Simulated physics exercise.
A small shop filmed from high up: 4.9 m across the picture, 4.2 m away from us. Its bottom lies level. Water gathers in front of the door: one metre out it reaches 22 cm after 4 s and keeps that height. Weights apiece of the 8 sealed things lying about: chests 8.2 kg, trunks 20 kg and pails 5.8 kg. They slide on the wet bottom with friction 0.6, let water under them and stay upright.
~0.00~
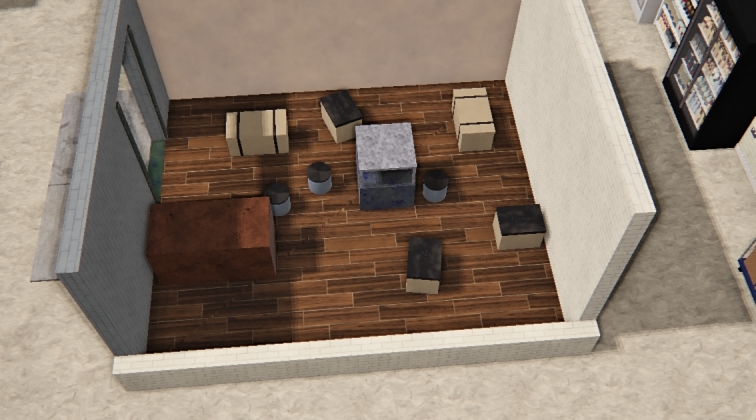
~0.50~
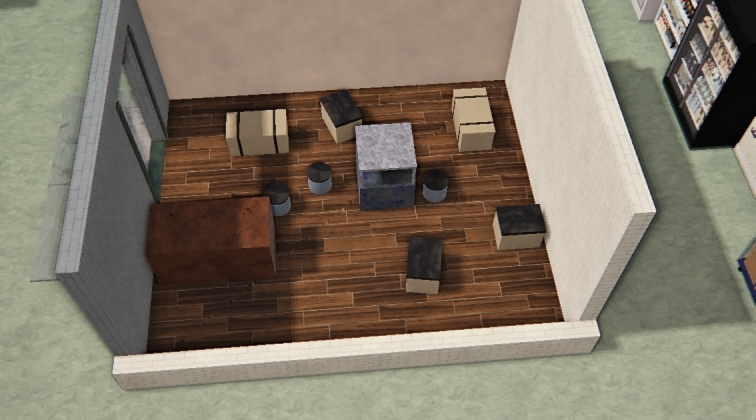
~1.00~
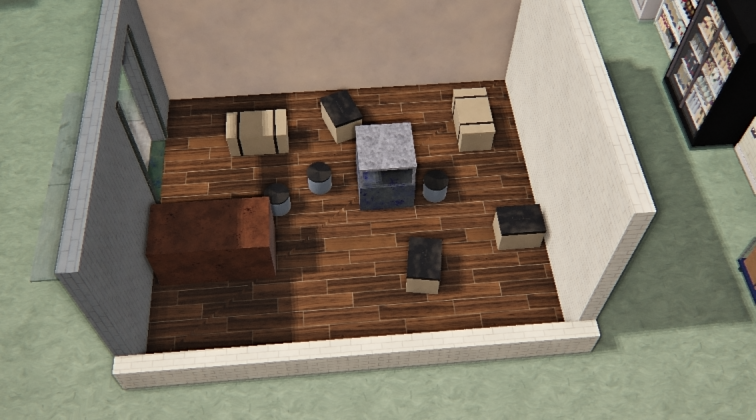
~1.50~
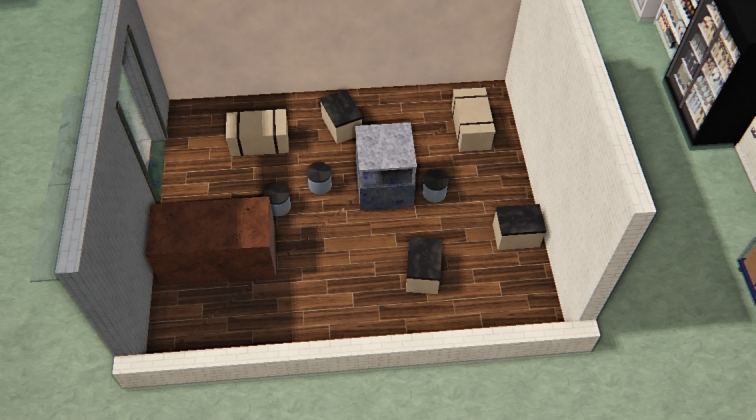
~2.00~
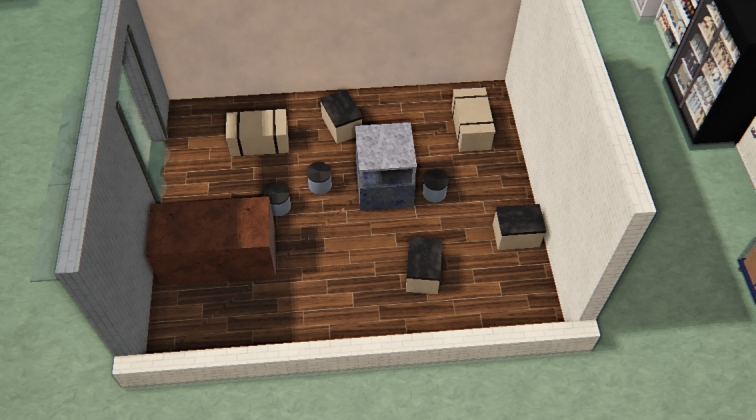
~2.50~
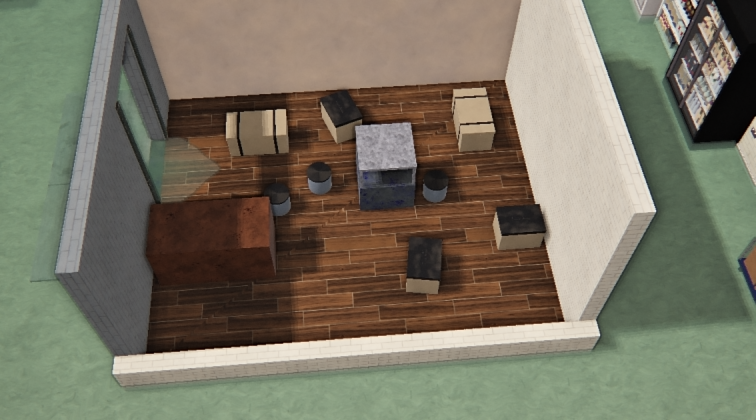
Small shop seen from above, boxes and pails standing still on the wooden floor as shallow water spreads in through the left doorway.
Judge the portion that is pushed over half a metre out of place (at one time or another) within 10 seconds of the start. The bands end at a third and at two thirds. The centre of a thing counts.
That comes to two thirds or more.
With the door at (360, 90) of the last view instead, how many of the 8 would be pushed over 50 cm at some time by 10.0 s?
In that case 4 of them.
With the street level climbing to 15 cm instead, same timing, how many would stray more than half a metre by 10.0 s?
In that case 4 of them.
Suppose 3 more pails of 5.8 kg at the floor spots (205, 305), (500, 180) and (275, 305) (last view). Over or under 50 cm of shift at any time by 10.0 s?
In turn: Short of it, over, short of it.
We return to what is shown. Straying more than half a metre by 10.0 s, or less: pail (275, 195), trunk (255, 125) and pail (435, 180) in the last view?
In that order: Over, over, less.
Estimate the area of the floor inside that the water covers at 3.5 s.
About 2.5 m2.
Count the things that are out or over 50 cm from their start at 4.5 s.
I count 0.
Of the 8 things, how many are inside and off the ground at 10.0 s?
At that moment 5.
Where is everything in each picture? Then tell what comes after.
A chest at (425, 257) rests on the ground; a trunk at (256, 124), on the bottom; 0.0 m2 under water; 0 of 8 have shifted, in the first picture.
A chest at (425, 257), on the bottom; a trunk at (256, 124), on the bottom; water covers 0.0 m2; 0 of 8 have shifted, in the second picture.
A chest at (425, 257), on the bottom; a trunk at (256, 124) rests on the ground; 0.0 m2 under water; 0 of 8 have shifted, in the third picture.
A chest at (425, 257) rests on the ground; a trunk at (256, 124) rests on the ground; water covers 0.0 m2; 0 of 8 have shifted, in the fourth picture.
A chest at (425, 257), on the bottom; a trunk at (256, 124), on the bottom; water covers 0.0 m2; 0 of 8 have shifted, in the fifth picture.
A chest at (425, 257) rests on the ground; a trunk at (256, 124), on the bottom; water covers 0.5 m2; 0 of 8 have shifted, in the sixth picture.
After 3.5 s 0 of 8 are over 50 cm from their spots; 0 afloat.
After 4.5 s 0 of 8 are over 50 cm from their spots; 0 afloat.
After 7.0 s 4 of 8 are over 50 cm from their spots; 2 afloat.
After 10.0 s 7 of 8 are over 50 cm from their spots, and 7 have been at some point; 5 afloat.
